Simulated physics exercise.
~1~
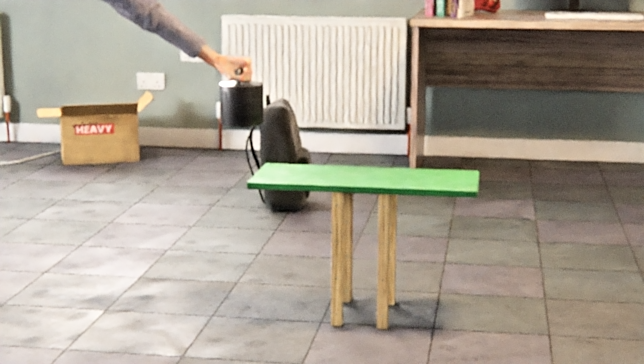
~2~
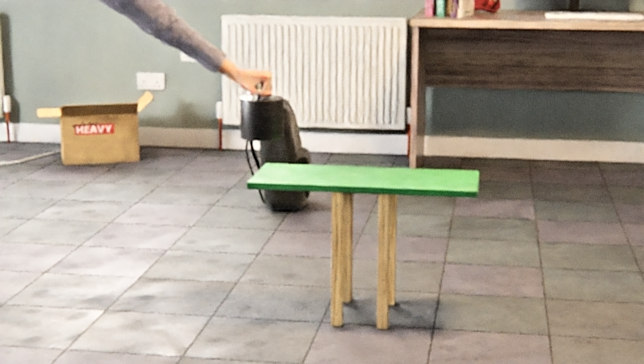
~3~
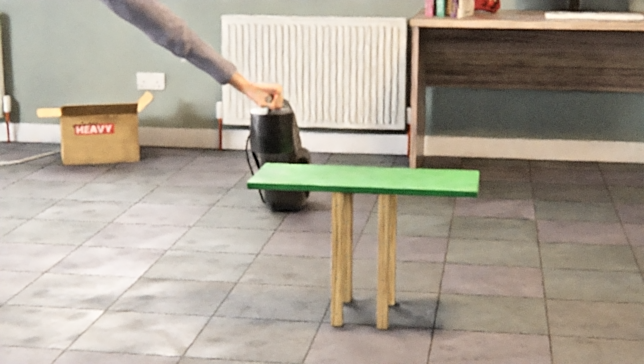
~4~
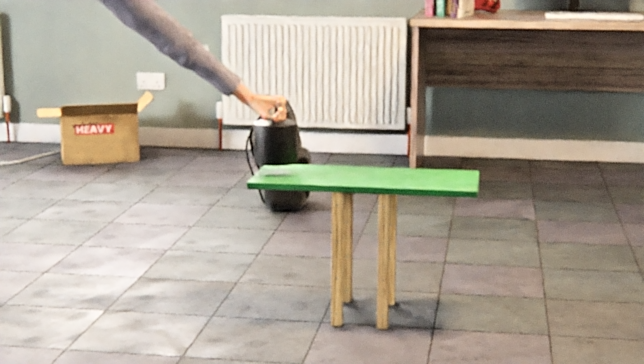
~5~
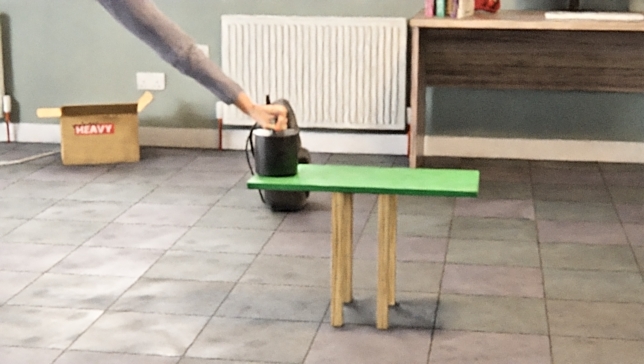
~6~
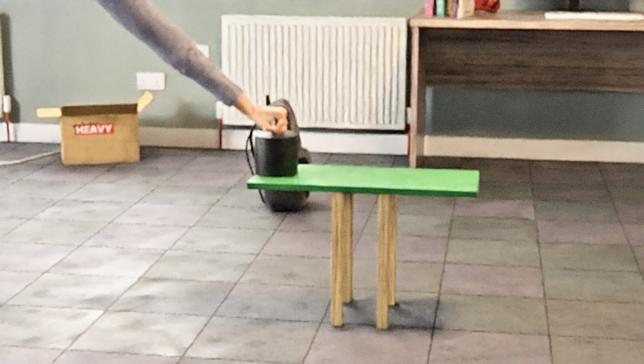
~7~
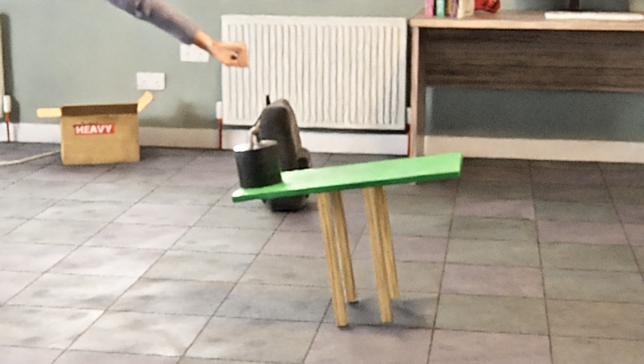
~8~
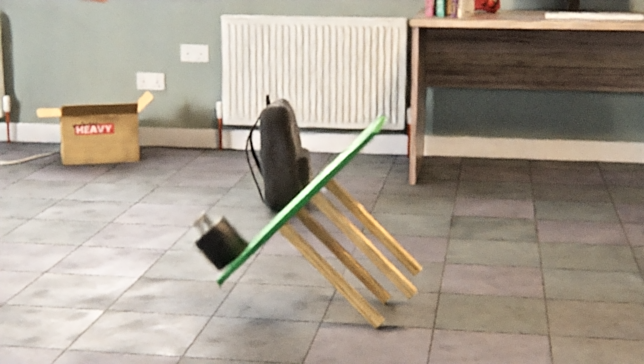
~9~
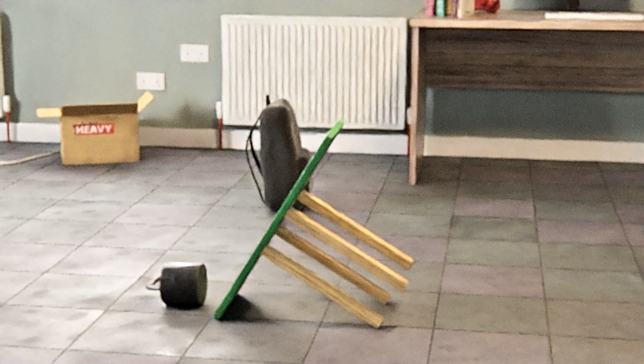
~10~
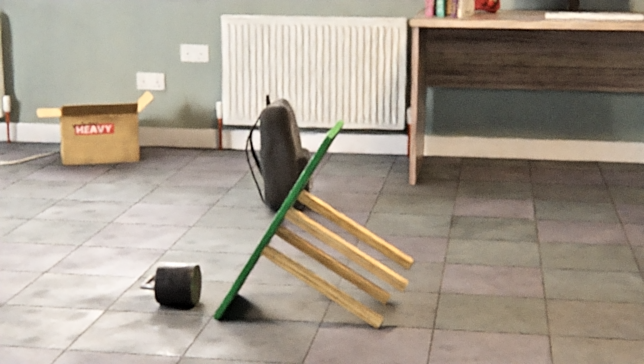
In a tiled room, a hand sets a black cylinder on a green table, which tips over.
